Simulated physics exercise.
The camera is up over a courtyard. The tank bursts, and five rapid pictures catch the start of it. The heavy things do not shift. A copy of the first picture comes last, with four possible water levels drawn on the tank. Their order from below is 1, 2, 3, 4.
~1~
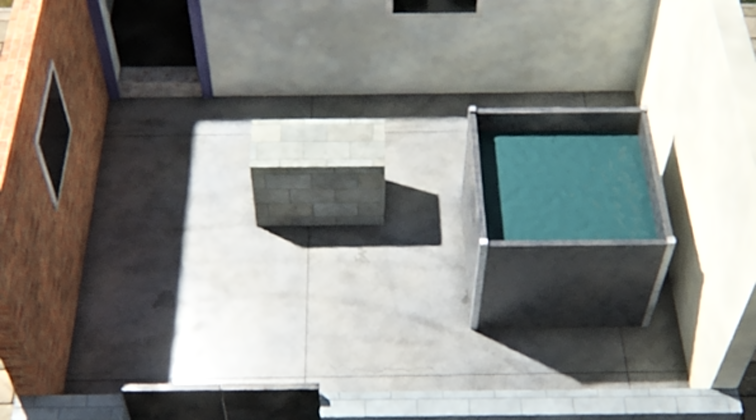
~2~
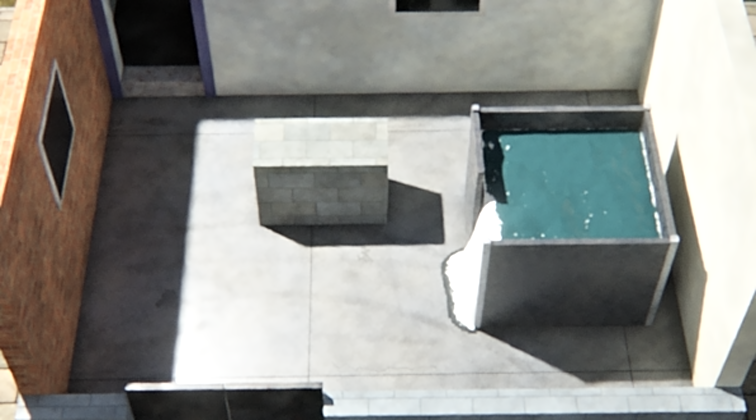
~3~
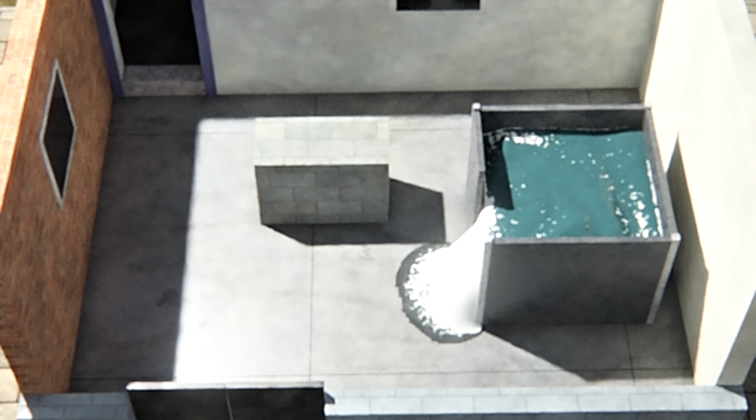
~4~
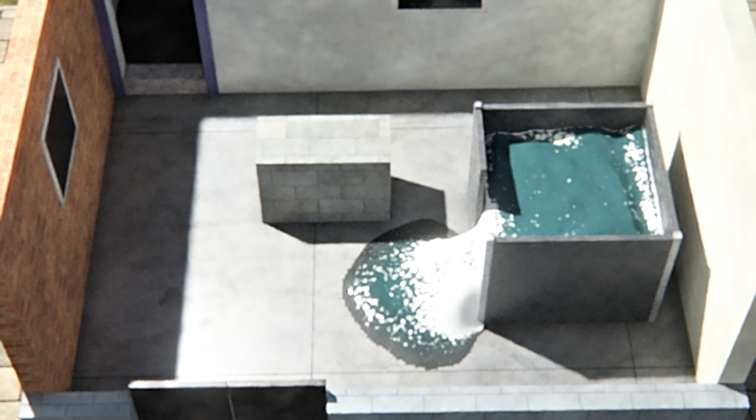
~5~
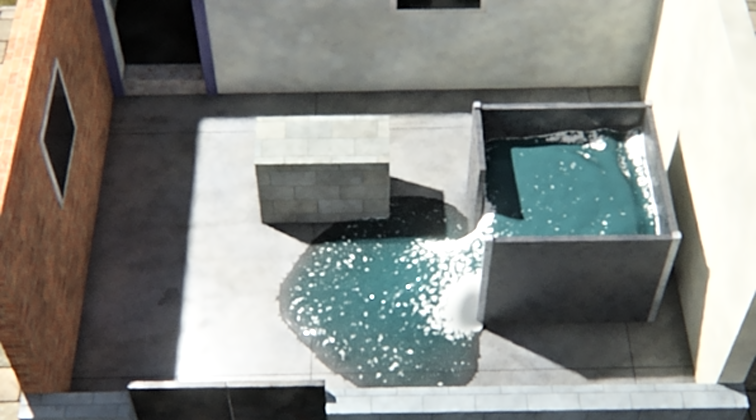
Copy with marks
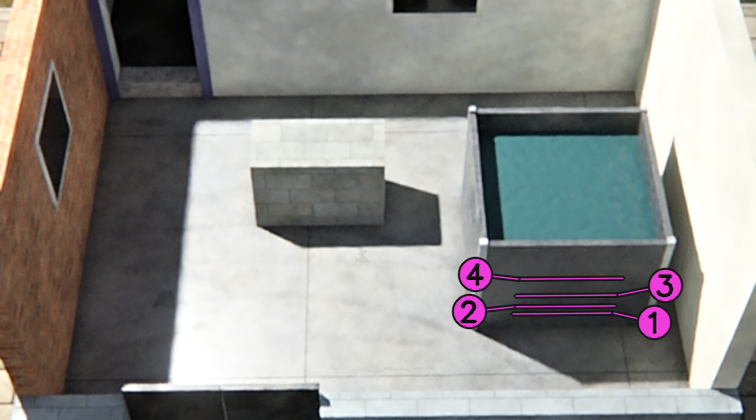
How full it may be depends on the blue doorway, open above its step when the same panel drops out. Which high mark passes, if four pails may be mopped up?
4 is the one.
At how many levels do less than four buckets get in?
All of the four.
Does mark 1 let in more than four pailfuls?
No, that is safe.
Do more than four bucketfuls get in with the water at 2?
No, that is safe.
On the marked copy, 1 at (563, 313); 2 at (564, 306); 3 at (567, 295); 4 at (570, 278); from the bottom up 1, 2, 3, 4.
With 1, nothing gets over.
With 2, nothing gets over.
With 3, nothing gets over.
With 4, a bucket or two gets in.
